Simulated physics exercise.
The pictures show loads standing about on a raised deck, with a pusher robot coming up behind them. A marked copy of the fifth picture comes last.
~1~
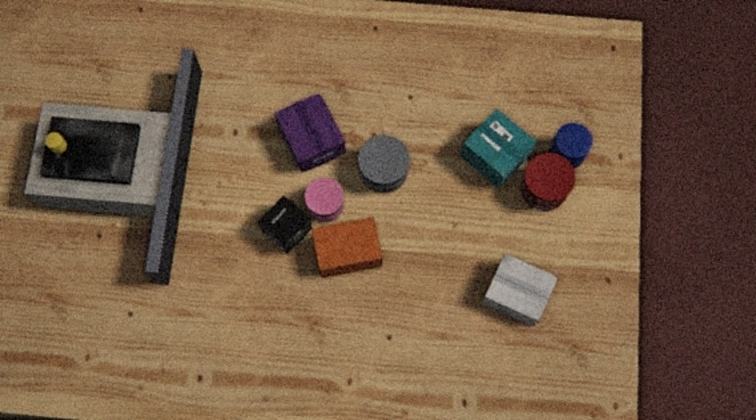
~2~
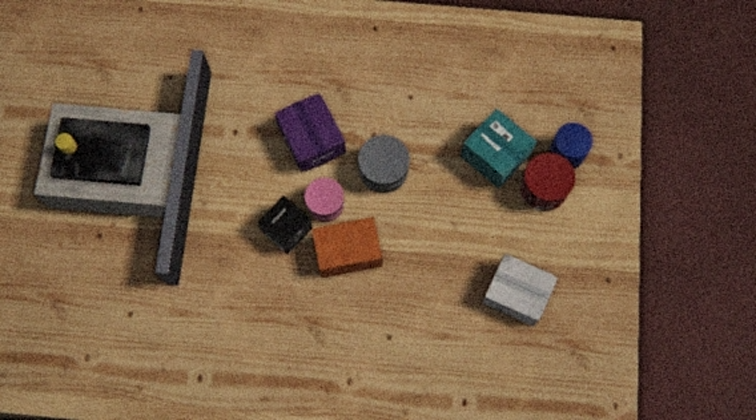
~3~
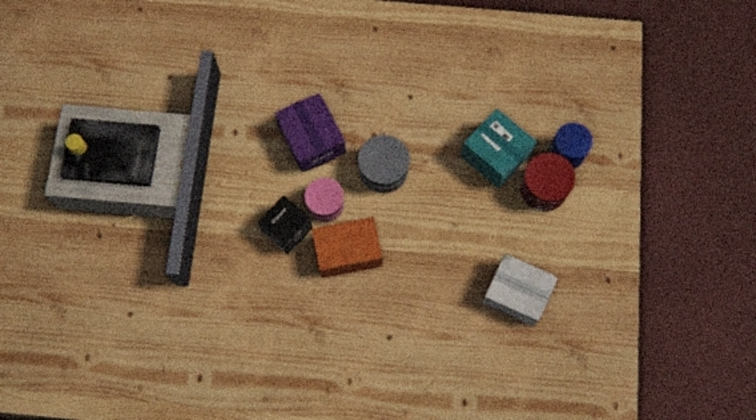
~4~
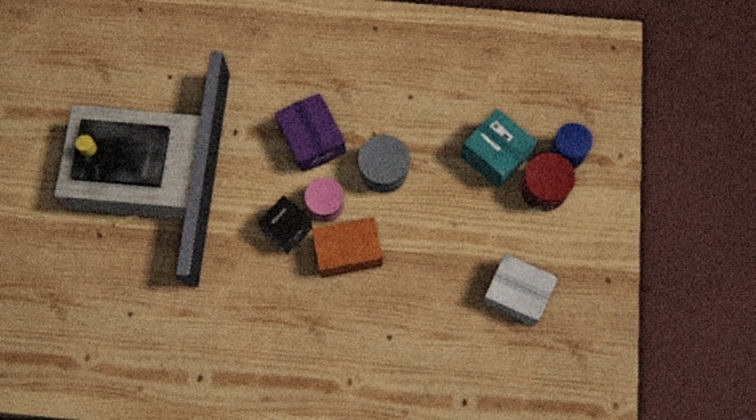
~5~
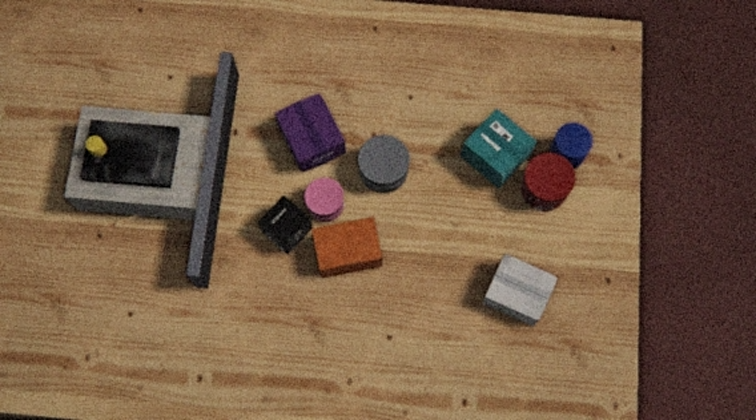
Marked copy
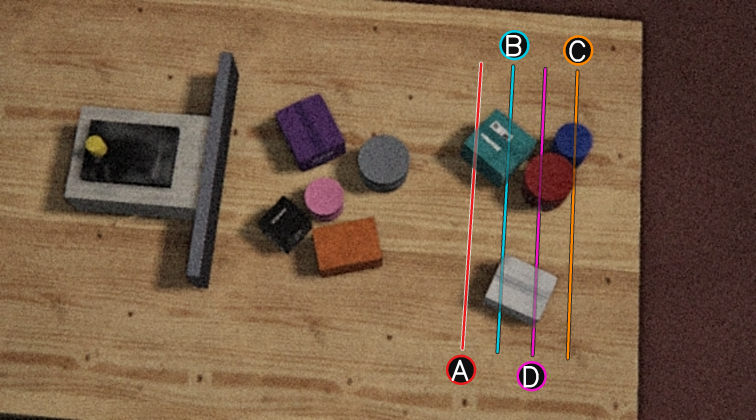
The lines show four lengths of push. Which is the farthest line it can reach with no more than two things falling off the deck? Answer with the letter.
Stop at D.
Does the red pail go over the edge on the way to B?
No.
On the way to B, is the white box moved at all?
Yes.
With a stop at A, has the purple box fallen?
By then, no.
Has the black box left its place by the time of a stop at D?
Yes.
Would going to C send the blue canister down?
By then, yes.
On the copy, A at (472, 200); B at (506, 203); C at (573, 208); D at (539, 206).
On D. First, robot (256, 164); purple box (366, 141); orange crate (394, 260).
Then, robot (375, 174); red pail (579, 188); blue canister (577, 146).
Finally, robot (467, 182); red pail over the edge; blue canister over the edge; two fallen.
By contrast, A is within the limit but short; B is within the limit but short; C drops four.
